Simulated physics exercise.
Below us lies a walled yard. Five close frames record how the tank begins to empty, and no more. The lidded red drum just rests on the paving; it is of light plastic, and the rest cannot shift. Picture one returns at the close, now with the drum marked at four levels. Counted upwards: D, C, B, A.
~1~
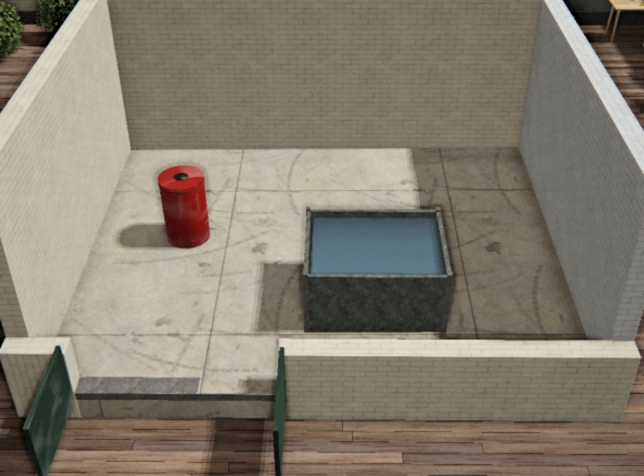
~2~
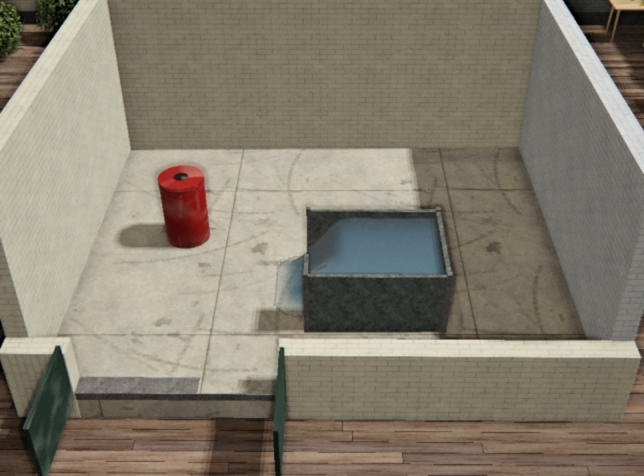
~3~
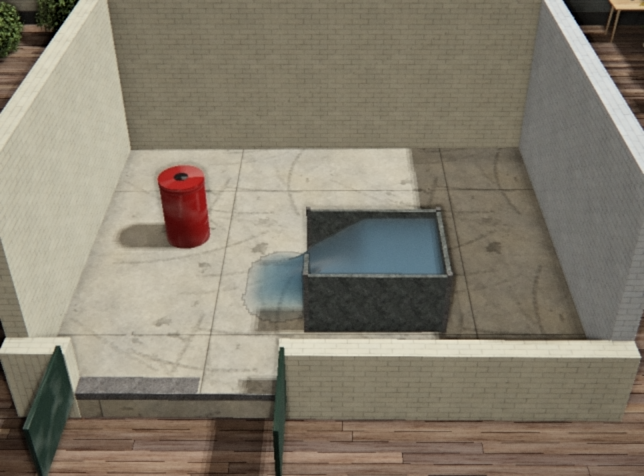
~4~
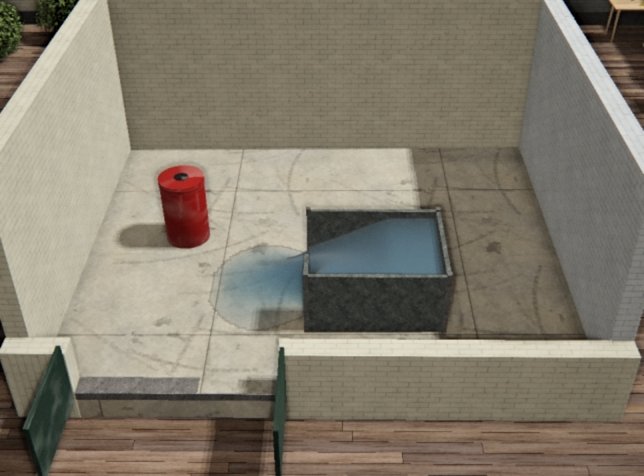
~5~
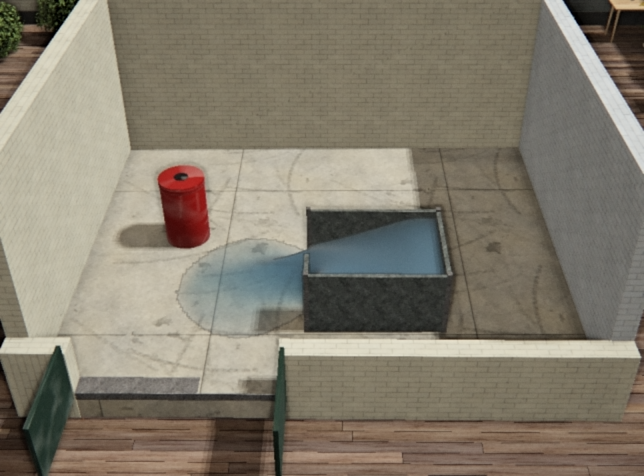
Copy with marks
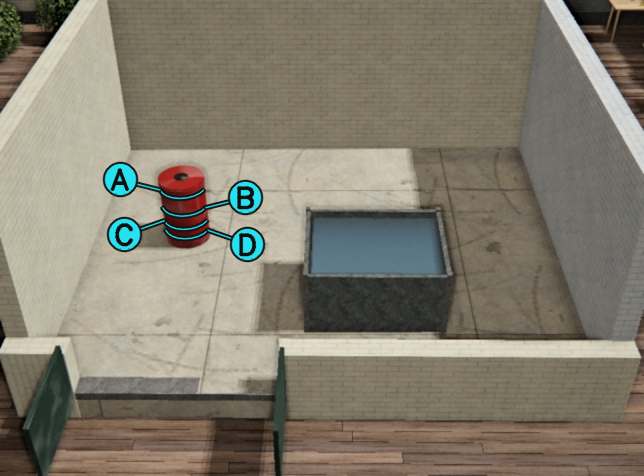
The clip opens on a walled yard with a red drum at left, an open green gate in front and a dark stone tank full of blue water. Water then appears on the ground at the tank's left side, and the wet patch widens leftward across the pale floor while the drum stays still.
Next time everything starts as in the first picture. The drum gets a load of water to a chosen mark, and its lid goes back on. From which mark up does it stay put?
The limit is C.
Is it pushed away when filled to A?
No.
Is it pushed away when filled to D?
Yes.
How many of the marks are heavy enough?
Three of them.
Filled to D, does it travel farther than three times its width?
No, less.
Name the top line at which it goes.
D it is.
On the marked copy, A at (179, 198); B at (181, 216); C at (183, 229); D at (184, 238); from the bottom up D, C, B, A.
With A, it does not move.
With B, it does not move.
With C, it does not move.
With D, it is pushed about its own width away.
